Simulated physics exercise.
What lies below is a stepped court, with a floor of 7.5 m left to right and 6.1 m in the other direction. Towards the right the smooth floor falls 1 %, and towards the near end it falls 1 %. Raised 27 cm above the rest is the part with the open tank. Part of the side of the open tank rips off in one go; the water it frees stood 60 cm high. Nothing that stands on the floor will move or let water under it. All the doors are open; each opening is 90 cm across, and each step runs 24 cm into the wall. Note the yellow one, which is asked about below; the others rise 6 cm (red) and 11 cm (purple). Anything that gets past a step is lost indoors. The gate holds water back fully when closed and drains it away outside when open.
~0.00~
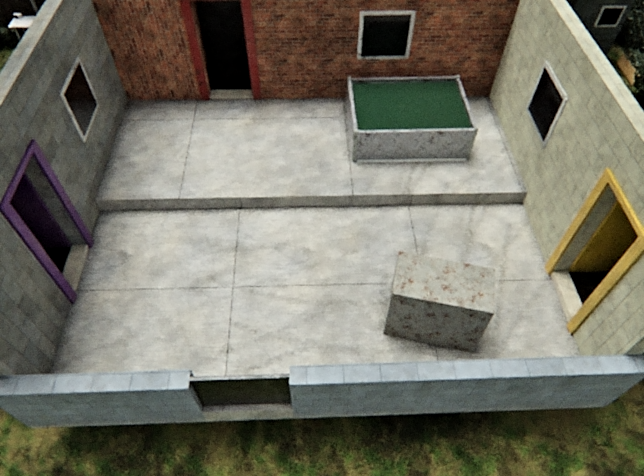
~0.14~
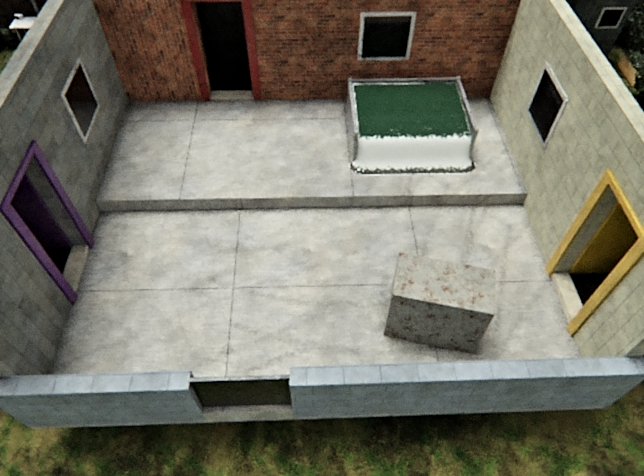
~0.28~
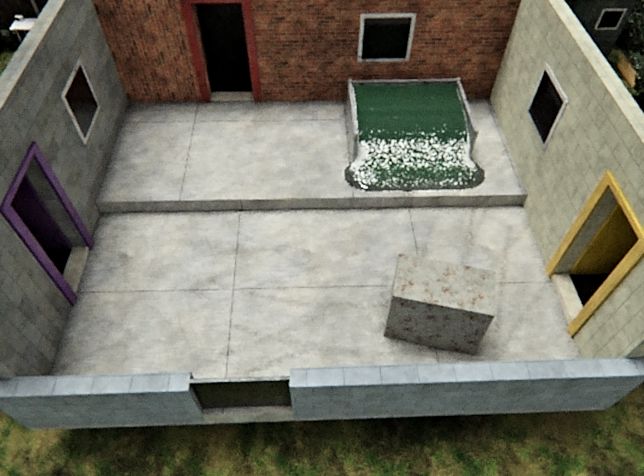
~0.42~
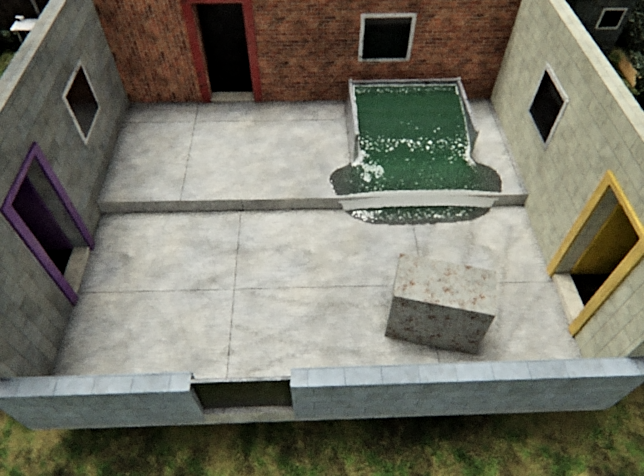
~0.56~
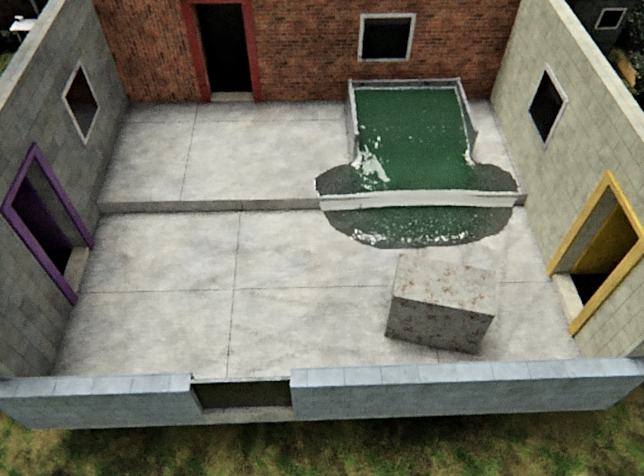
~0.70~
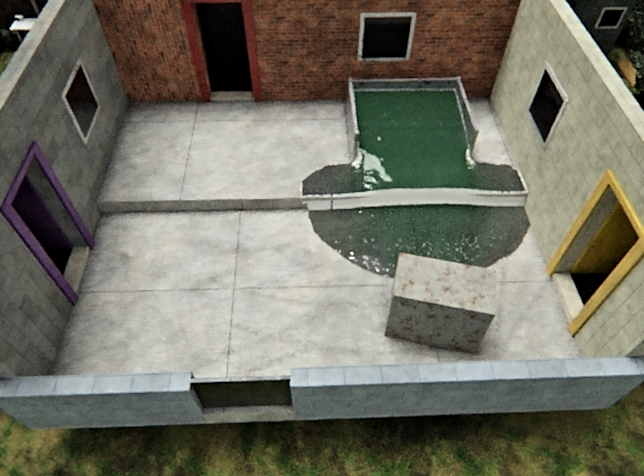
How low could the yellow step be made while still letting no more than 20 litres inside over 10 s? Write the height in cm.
About 21 cm.
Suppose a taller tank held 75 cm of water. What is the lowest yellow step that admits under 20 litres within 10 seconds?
I'd go with near 26 cm then.
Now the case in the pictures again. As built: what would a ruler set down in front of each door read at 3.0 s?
In cm: Red 0, purple 0, yellow 24.
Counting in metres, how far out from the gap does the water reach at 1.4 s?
About 4.4 m.
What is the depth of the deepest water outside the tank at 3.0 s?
Around 33 centimetres.
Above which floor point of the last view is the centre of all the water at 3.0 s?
About (424, 275).
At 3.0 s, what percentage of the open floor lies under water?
45 %.
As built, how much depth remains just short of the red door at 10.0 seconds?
0.0 cm.
After 1.4 s water covers 35 % of the floor, deepest (38 cm) near (438, 297); 8 cm at the yellow door, 0 litres in over its 13 cm step.
After 3.0 s water covers 45 % of the floor, deepest (33 cm) near (585, 384); 24 cm at the yellow door, 20 litres in over its 13 cm step.
After 10.0 s water covers 60 % of the floor, deepest (12 cm) near (126, 398); 9 cm at the yellow door, 75 litres in over its 13 cm step.
At the yellow door as built, the water arrived by 1.2 s and peaked near 24 cm at 3.2 s.
With a step of 18 cm, 33 litres would have come in within the 10 s; with 24 cm, 9 litres. So under 20 litres takes about 21 cm.
